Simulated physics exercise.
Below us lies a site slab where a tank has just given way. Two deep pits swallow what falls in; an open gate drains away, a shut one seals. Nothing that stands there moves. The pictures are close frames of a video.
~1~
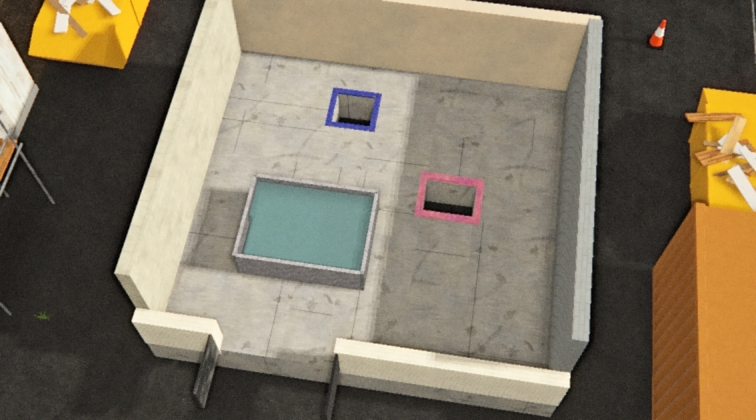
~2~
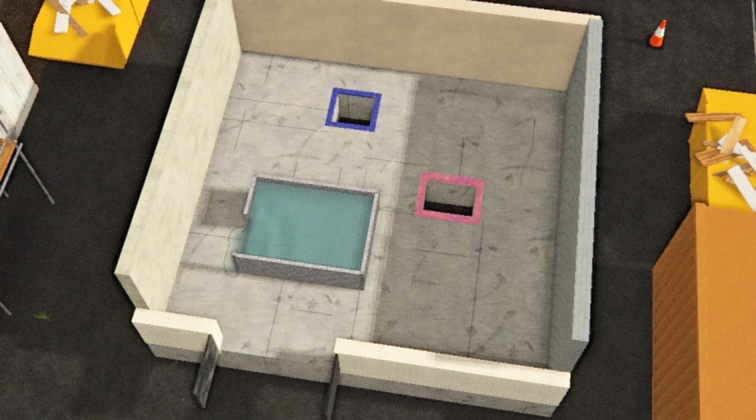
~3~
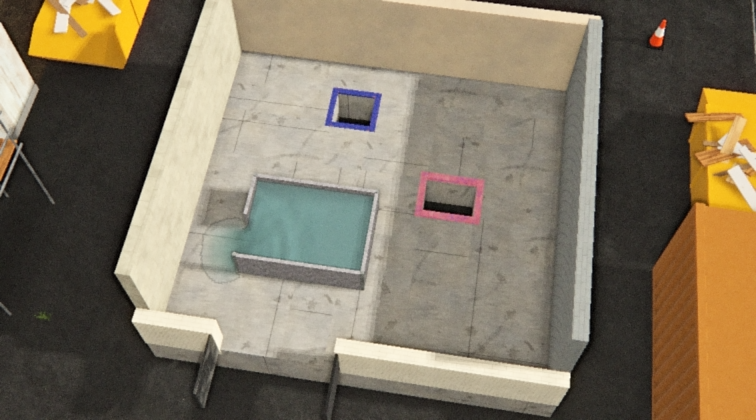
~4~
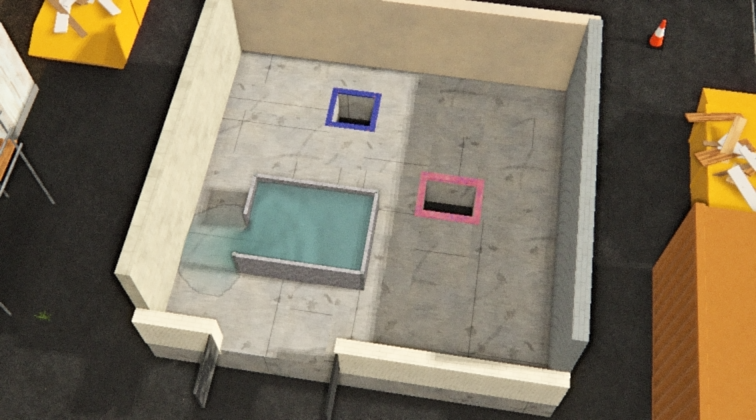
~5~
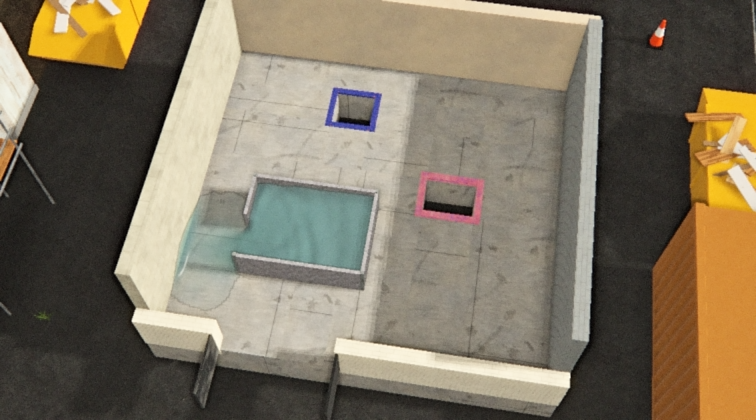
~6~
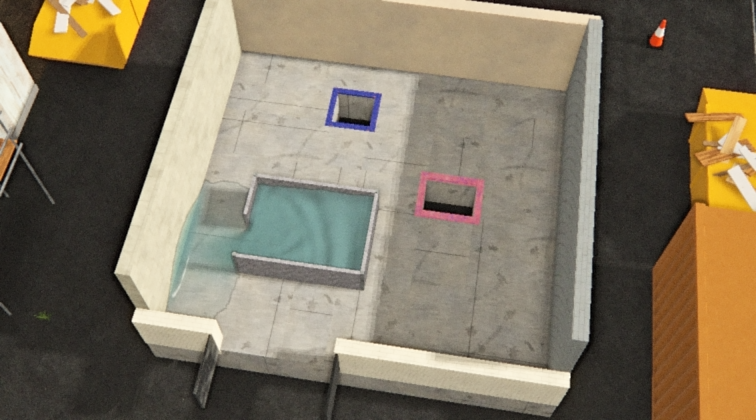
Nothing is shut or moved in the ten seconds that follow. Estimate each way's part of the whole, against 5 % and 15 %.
In the end: The gate takes between 5 and 15 %; the pink pit takes under 5 %; the blue pit takes between 5 and 15 %.
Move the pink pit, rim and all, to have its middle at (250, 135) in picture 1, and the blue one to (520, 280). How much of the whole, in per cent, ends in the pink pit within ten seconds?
Parts in a hundred: Pink 15.
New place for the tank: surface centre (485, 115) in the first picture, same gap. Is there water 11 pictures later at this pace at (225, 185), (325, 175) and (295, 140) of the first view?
In that order: Awash, covered, under water.
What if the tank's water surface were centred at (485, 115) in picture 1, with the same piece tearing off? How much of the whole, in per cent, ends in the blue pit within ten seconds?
In per cent: Blue 30.
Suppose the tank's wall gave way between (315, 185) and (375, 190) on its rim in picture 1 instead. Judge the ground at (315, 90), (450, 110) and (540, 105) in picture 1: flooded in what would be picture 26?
One after the other: Awash, under water, flooded.
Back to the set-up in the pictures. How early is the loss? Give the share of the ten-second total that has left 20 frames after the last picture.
I make it 15 per cent.
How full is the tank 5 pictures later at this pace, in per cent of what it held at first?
Close to 74 %.
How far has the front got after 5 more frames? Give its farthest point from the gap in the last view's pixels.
I would point to (222, 121).
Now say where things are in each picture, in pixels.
The first frame shows the water tank at (307, 225) is whole and still.
In the second frame, the front is at (233, 272), out from the gap at (245, 246).
In the third frame, the front is at (209, 234), out from the gap at (245, 246).
In the fourth frame, the front is at (180, 264), out from the gap at (245, 246).
In the fifth frame, water pours out at (245, 246) and has run to (172, 292).
In the sixth frame, the front is at (167, 307), out from the gap at (245, 246).
A moment on, water covers 10 % of the floor; the gate 0 %, the pink pit 0 %, the blue pit 0 %.
Next, water covers 25 % of the floor; the gate 0 %, the pink pit 0 %, the blue pit 0 %.
Then, water covers 45 % of the floor; the gate 2 %, the pink pit 0 %, the blue pit 1 %.
Later, water covers 65 % of the floor; the gate 6 %, the pink pit 0 %, the blue pit 4 %.
In the end, water covers 90 % of the floor; the gate 10 %, the pink pit 0 %, the blue pit 9 %.
